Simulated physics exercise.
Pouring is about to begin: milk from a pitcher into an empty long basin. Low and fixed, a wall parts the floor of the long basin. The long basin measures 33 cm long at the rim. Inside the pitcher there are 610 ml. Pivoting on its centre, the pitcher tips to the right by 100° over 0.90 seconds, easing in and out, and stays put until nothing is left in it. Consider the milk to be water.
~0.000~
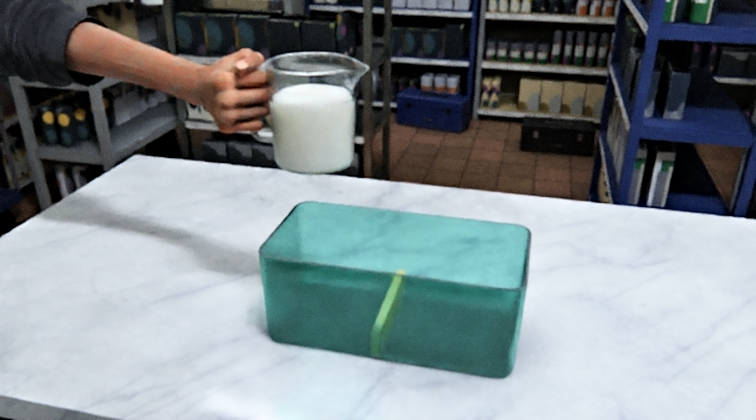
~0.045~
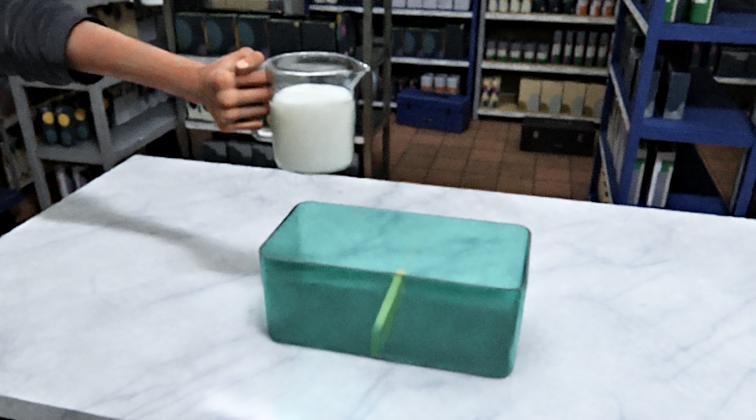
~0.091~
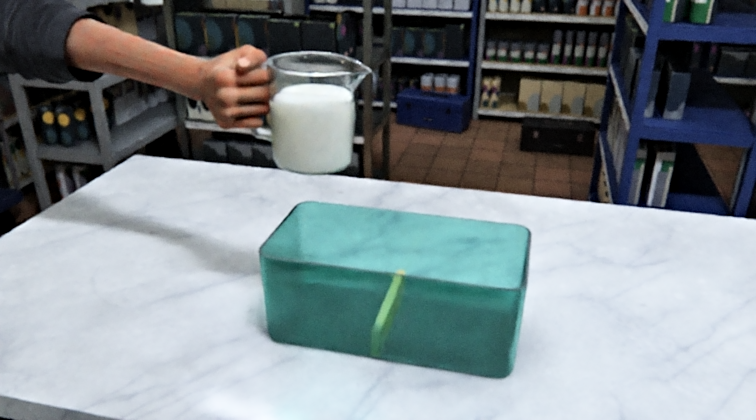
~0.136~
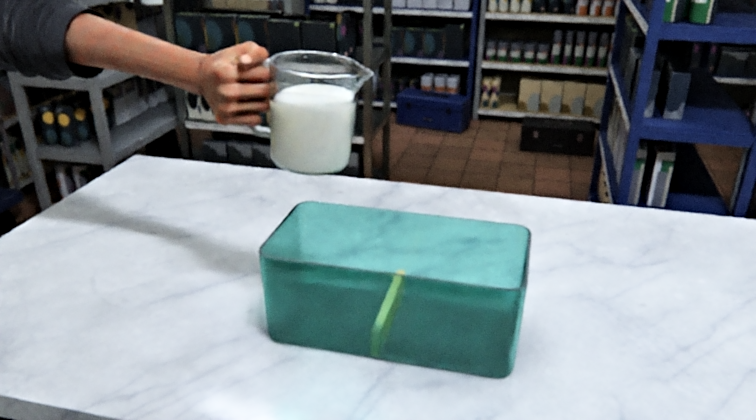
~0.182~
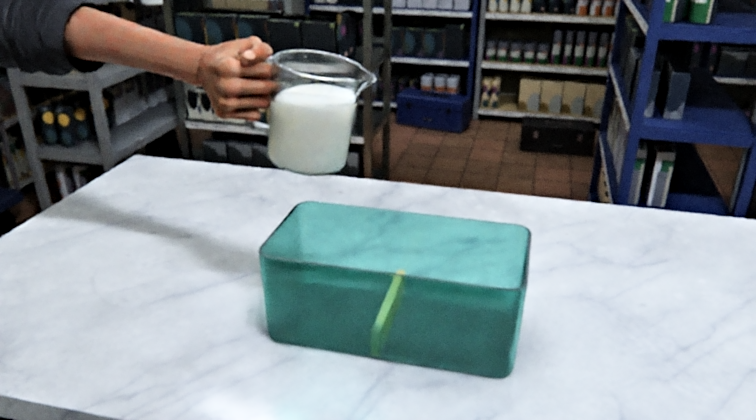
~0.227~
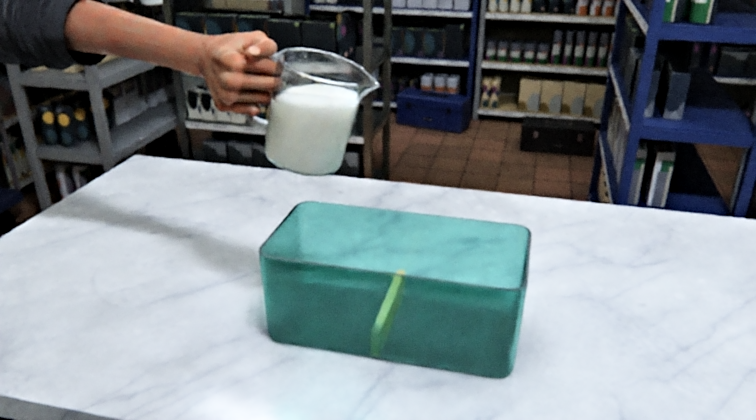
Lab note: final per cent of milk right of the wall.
Approx. 90 %.
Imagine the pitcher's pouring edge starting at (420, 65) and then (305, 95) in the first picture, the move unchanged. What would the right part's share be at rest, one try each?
85 then 5 %.
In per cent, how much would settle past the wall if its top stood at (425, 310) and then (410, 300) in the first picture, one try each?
Some 45 in a hundred, then some 80 in a hundred.
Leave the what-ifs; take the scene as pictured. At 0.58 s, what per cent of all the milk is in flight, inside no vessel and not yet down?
Near 12 per cent at that moment.
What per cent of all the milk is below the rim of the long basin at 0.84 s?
Some 40 per cent.
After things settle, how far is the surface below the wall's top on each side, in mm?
Measured: Left around 34 mm, right around 16 mm.
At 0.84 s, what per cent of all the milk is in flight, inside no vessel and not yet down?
Around 26 percent of the liquid.
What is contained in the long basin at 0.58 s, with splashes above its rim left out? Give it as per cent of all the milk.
Estimate - around 0 in a hundred parts.
By 0.58 s the tilt is 72° and 88 per cent is still to pour, 0 is left of the wall and 0 right of it.
By 0.84 s the tilt is 99° and 34 per cent is still to pour, 0 is left of the wall and 40 right of it.
By 1.11 s the tilt is 100° and 6 per cent is still to pour, 5 is left of the wall and 81 right of it.
By 1.40 s the tilt is 100° and 1 per cent is still to pour, 7 is left of the wall and 90 right of it.
At rest 8 per cent lies left of the wall, 90 right of it and 2 outside.
